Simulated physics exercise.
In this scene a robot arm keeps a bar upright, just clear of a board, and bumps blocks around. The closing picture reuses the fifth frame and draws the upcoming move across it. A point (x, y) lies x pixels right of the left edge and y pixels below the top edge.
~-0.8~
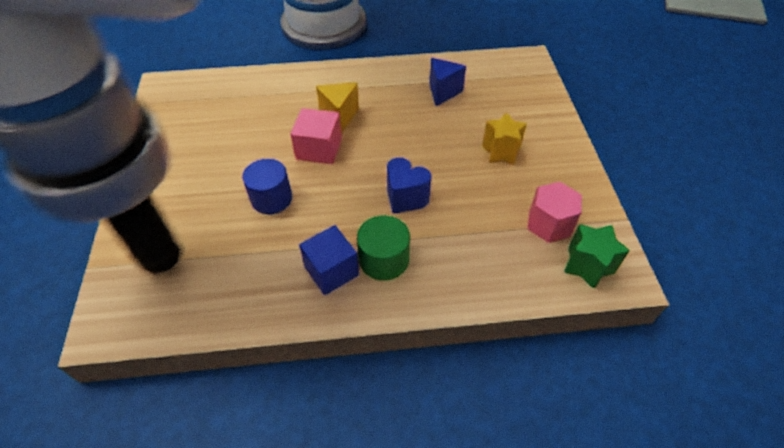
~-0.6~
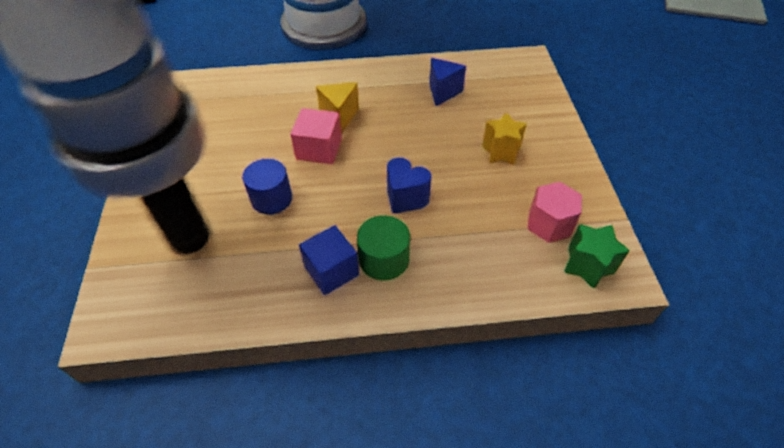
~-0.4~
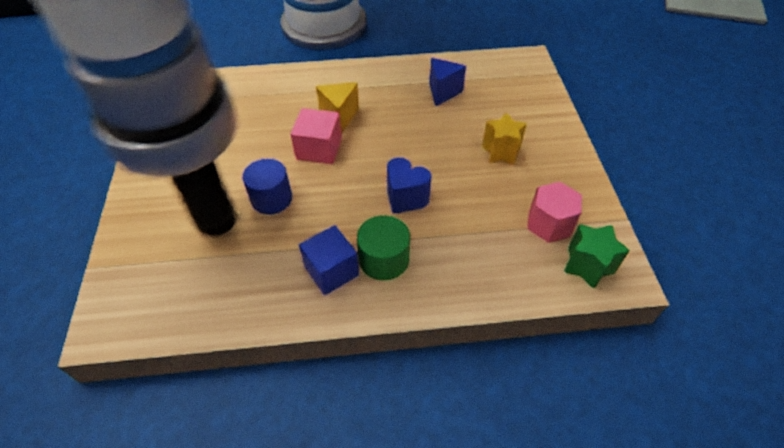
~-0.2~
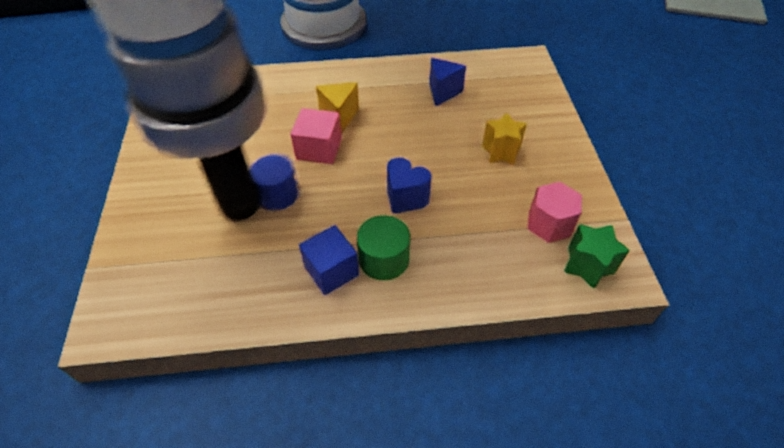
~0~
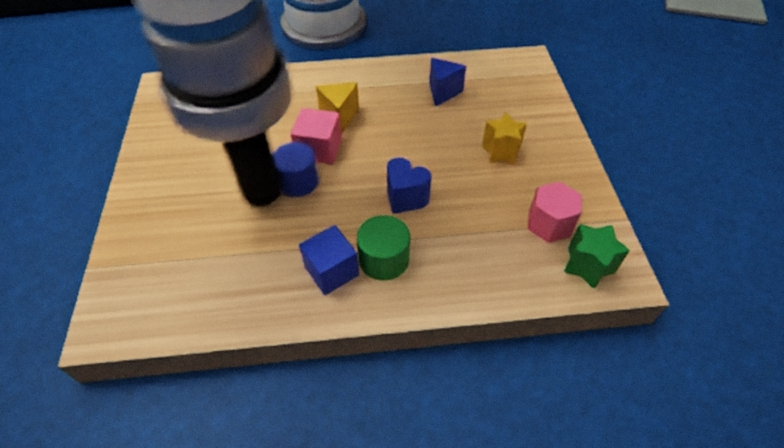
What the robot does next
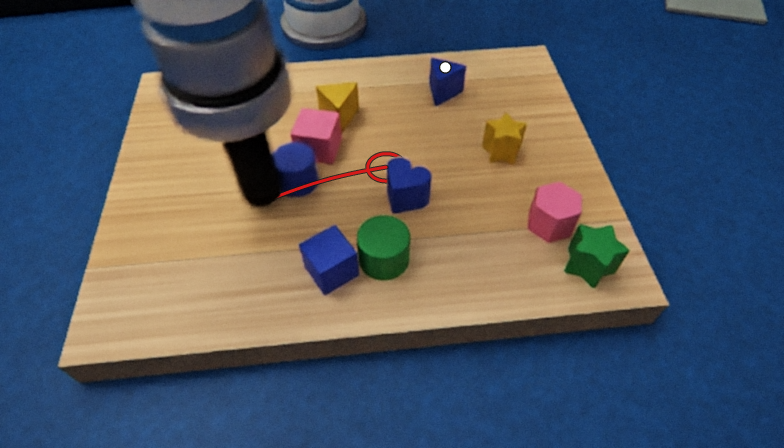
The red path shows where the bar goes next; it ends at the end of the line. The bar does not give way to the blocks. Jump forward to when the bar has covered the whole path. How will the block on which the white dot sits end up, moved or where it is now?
That one stays where it is.
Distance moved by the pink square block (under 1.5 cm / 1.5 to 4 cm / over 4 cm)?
It will move more than 4 cm.
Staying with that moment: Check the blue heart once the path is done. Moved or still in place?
It stays.
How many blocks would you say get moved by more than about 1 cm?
My forecast: 3 or more.
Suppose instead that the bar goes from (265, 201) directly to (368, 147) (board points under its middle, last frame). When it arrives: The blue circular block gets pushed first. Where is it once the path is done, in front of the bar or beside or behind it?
Ahead to the end.
The drawn path runs from (265, 201) over (326, 180) to (386, 167); the dot is on the blue triangular block.
What follows on the original path. One third of the way, bar at (304, 177); blue circular block at (329, 138); pink square block at (332, 110); yellow triangular block at (339, 85), turned 25° anticlockwise.
Two thirds of the way, bar at (345, 165); blue circular block at (360, 124); pink square block at (346, 98), turned 20° anticlockwise; yellow triangular block at (339, 78), turned 65° anticlockwise.
At the end, bar at (386, 157); blue circular block at (382, 115); pink square block at (348, 96), turned 30° anticlockwise; yellow triangular block at (338, 76), turned 75° anticlockwise; blue heart not moved; blue triangular block not moved.
